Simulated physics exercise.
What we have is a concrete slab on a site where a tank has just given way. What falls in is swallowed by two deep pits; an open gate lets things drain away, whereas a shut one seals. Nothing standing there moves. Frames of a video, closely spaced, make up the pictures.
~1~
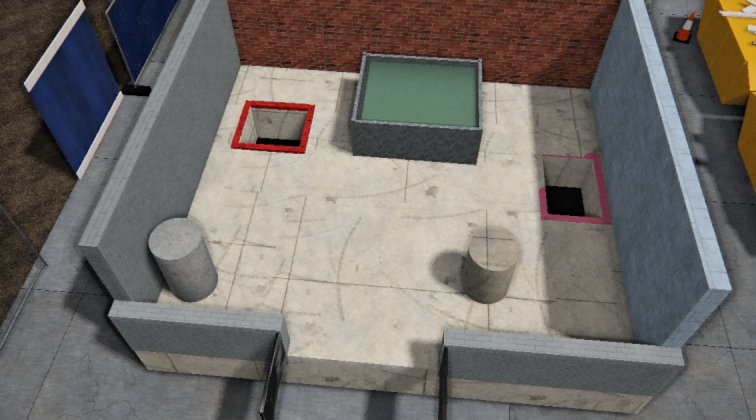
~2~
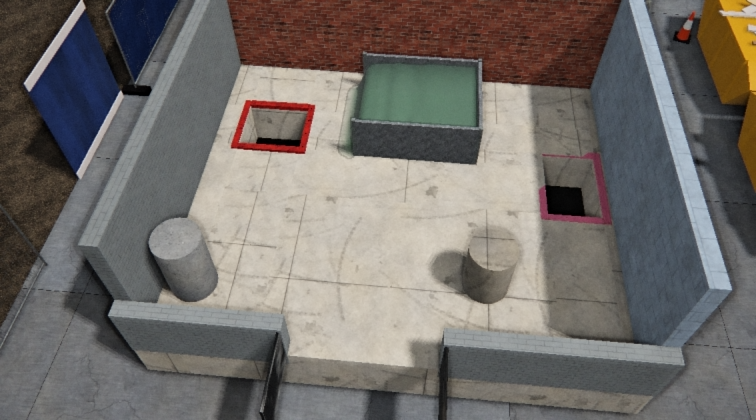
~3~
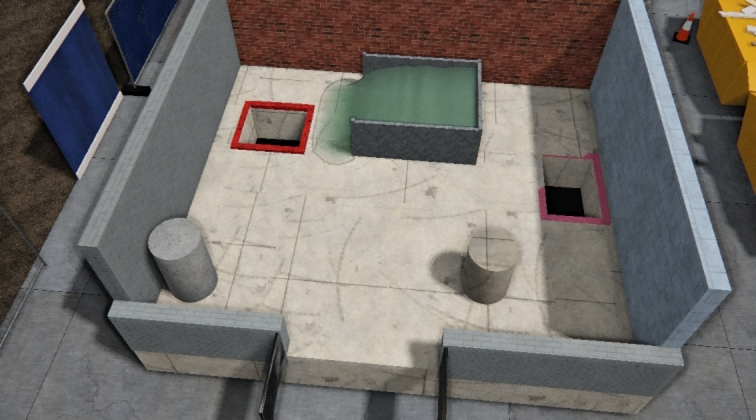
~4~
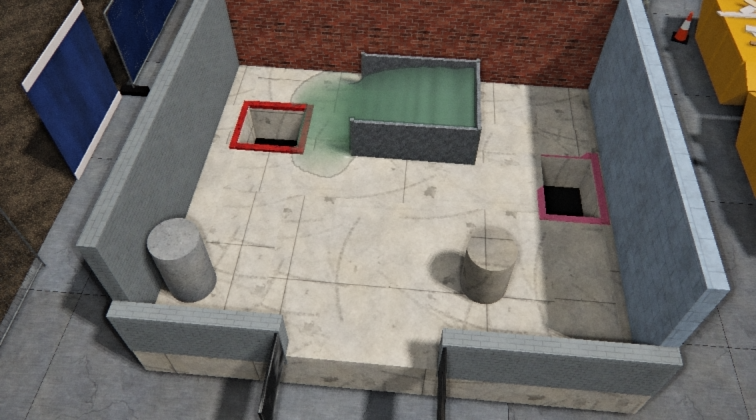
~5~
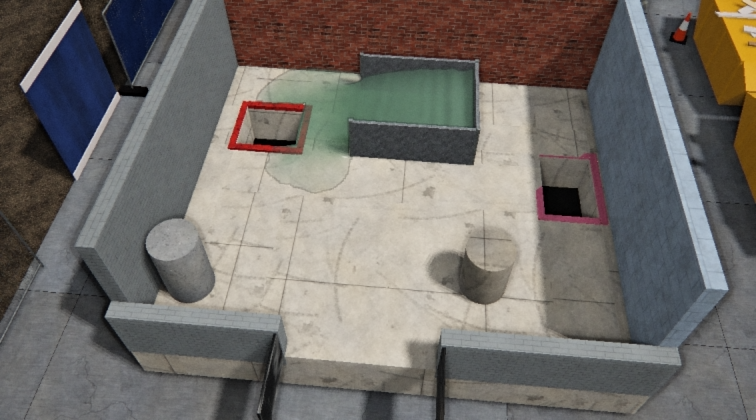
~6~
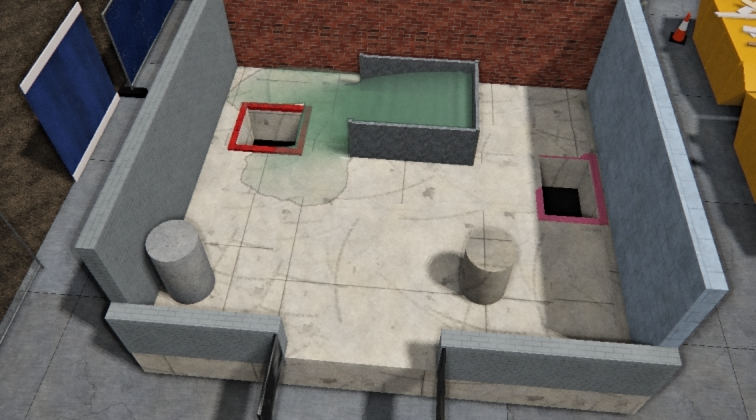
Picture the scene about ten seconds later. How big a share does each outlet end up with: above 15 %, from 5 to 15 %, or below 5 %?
The gate ends up with a moderate portion - five to fifteen per cent. The red pit ends up with a large portion - topping fifteen per cent. The pink pit ends up with a tiny portion - beneath five per cent.
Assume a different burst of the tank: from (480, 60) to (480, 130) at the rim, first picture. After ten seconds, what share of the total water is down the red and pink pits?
Near enough: Red 0 percent, pink 70 percent.
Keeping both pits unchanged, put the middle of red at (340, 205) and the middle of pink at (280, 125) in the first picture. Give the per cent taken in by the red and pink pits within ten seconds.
My answer: Red gets 0 percent, pink gets 70 percent.
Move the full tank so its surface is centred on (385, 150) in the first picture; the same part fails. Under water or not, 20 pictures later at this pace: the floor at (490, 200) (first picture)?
Result: Unwetted.
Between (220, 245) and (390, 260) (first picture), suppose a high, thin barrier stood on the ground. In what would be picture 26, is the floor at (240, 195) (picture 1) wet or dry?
Submerged.
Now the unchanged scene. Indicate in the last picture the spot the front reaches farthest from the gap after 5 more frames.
Near (179, 236).
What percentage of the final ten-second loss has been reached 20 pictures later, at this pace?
By my reckoning, 65 %.
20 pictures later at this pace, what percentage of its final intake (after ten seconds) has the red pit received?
Roughly 85 per cent.
A moment on, water covers 25 % of the floor; the gate 0 %, the red pit 16 %, the pink pit 0 %.
Next, water covers 25 % of the floor; the gate 0 %, the red pit 27 %, the pink pit 0 %.
Then, water covers 35 % of the floor; the gate 0 %, the red pit 39 %, the pink pit 0 %.
Later, water covers 60 % of the floor; the gate 4 %, the red pit 46 %, the pink pit 0 %.
In the end, water covers 75 % of the floor; the gate 10 %, the red pit 47 %, the pink pit 2 %.
